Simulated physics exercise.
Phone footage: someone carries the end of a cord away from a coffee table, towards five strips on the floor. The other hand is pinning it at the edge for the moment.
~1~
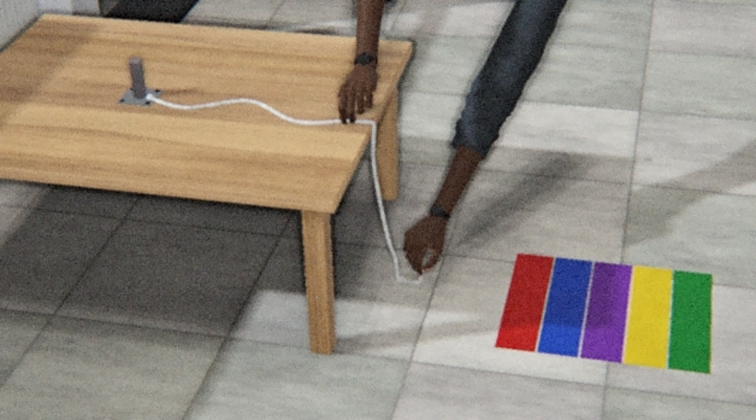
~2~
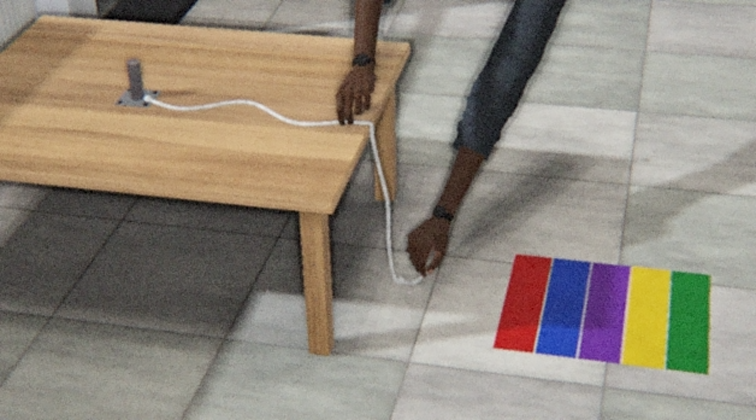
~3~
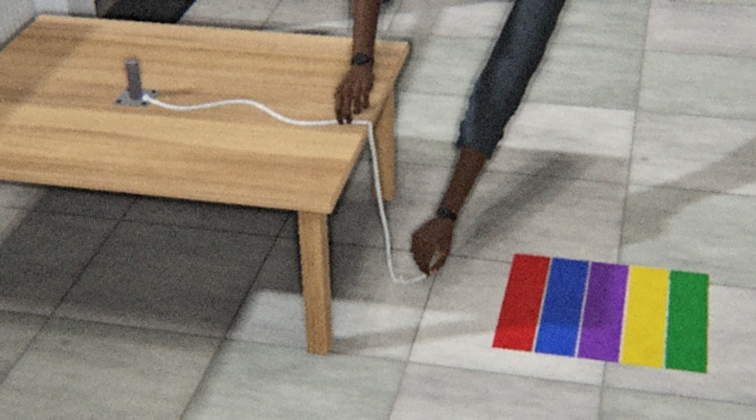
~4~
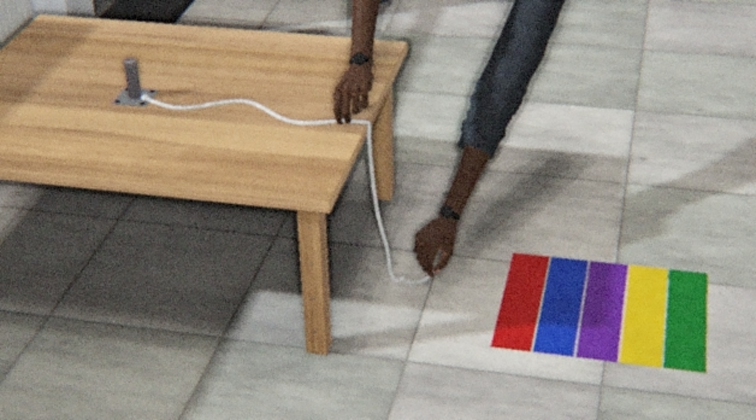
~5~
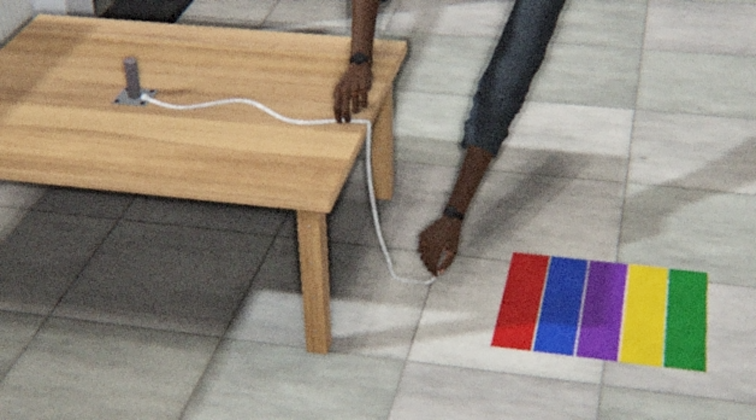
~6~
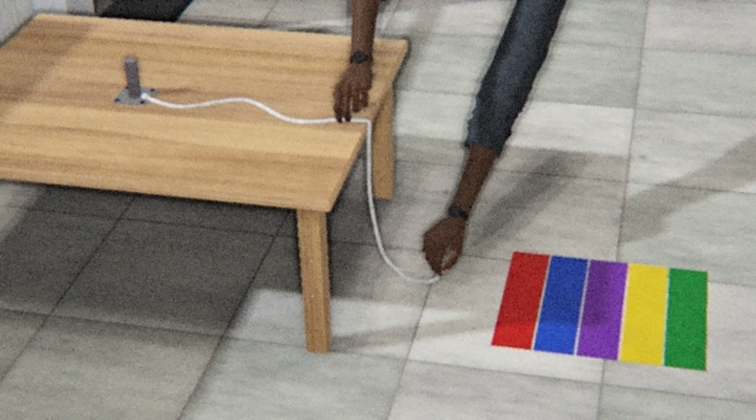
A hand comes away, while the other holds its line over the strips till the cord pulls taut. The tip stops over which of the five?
Over the blue strip.
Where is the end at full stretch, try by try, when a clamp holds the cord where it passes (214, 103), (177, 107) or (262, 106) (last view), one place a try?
About (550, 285), (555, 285) and (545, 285).
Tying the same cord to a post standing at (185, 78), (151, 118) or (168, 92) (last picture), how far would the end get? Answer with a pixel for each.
The first try gives about (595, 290), the second about (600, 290) and the third about (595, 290).
Soon after, end near (496, 278); short of the strips.
After that, end near (535, 282); over red.
At the stop, end near (559, 285); over blue. Over blue.
